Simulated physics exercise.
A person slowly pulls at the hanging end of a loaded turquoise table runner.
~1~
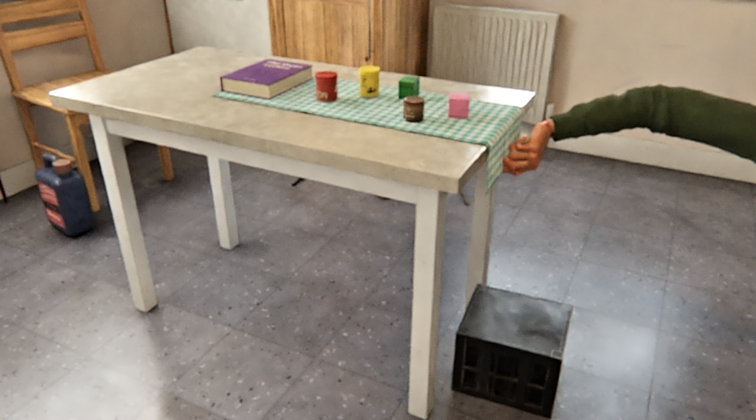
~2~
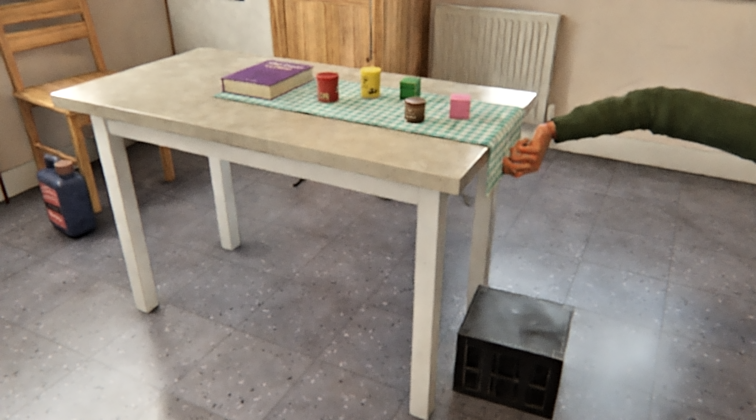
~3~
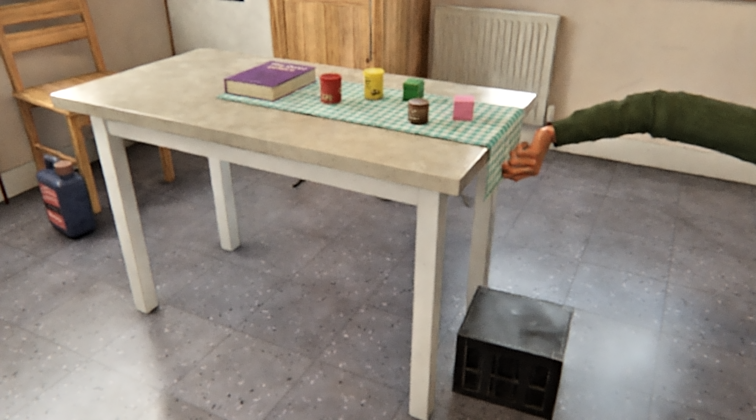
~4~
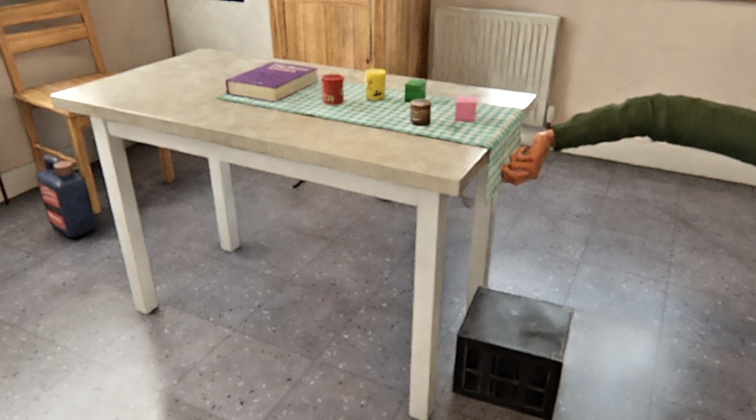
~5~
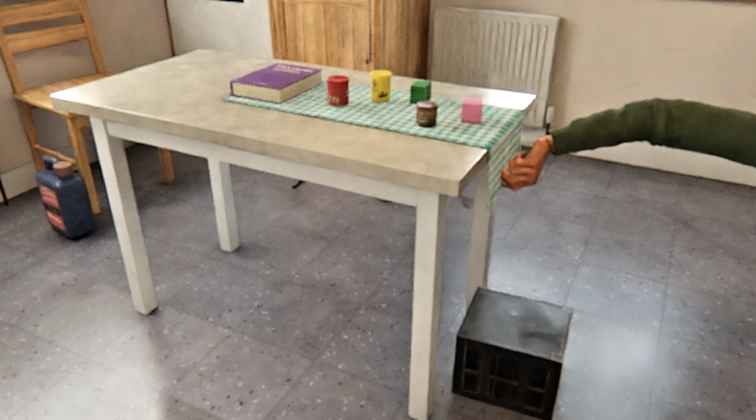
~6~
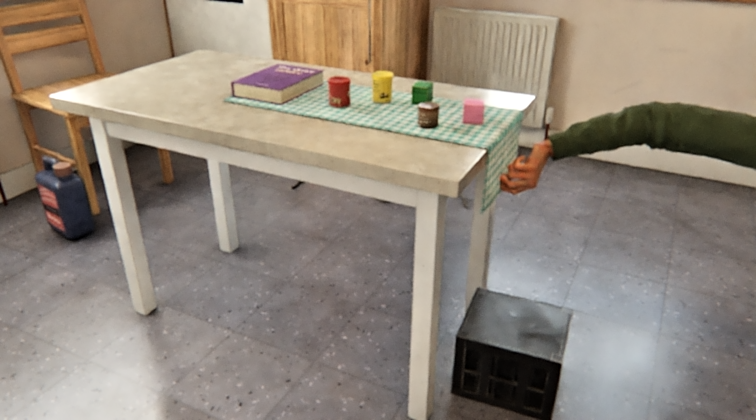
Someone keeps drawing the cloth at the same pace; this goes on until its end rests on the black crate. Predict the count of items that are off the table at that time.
Predicted count: Four.
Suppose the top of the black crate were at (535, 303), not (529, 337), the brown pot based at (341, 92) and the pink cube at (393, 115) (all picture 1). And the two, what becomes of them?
The brown pot remains up, the pink cube tumbles off.
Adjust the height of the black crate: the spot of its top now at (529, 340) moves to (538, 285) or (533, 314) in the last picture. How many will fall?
2 and 3.
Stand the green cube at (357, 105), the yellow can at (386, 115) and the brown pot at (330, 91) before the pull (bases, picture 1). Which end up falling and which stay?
Green cube dropped, yellow can dropped, brown pot kept.
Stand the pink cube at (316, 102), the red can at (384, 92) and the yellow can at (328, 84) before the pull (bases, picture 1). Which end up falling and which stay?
In the end the pink cube is still on top, the red can is no longer on top, and the yellow can is still on top.
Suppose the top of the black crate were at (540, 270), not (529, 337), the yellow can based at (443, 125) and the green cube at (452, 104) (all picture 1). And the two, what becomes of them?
The yellow can is lost; the green cube is lost.
Soon after, hem near (496, 259); pink cube and brown pot gone.
After that, hem on the crate; pink cube, brown pot, green cube and yellow can gone.
In the end, hem on the crate; pink cube, brown pot, green cube and yellow can gone. Over the edge go four.
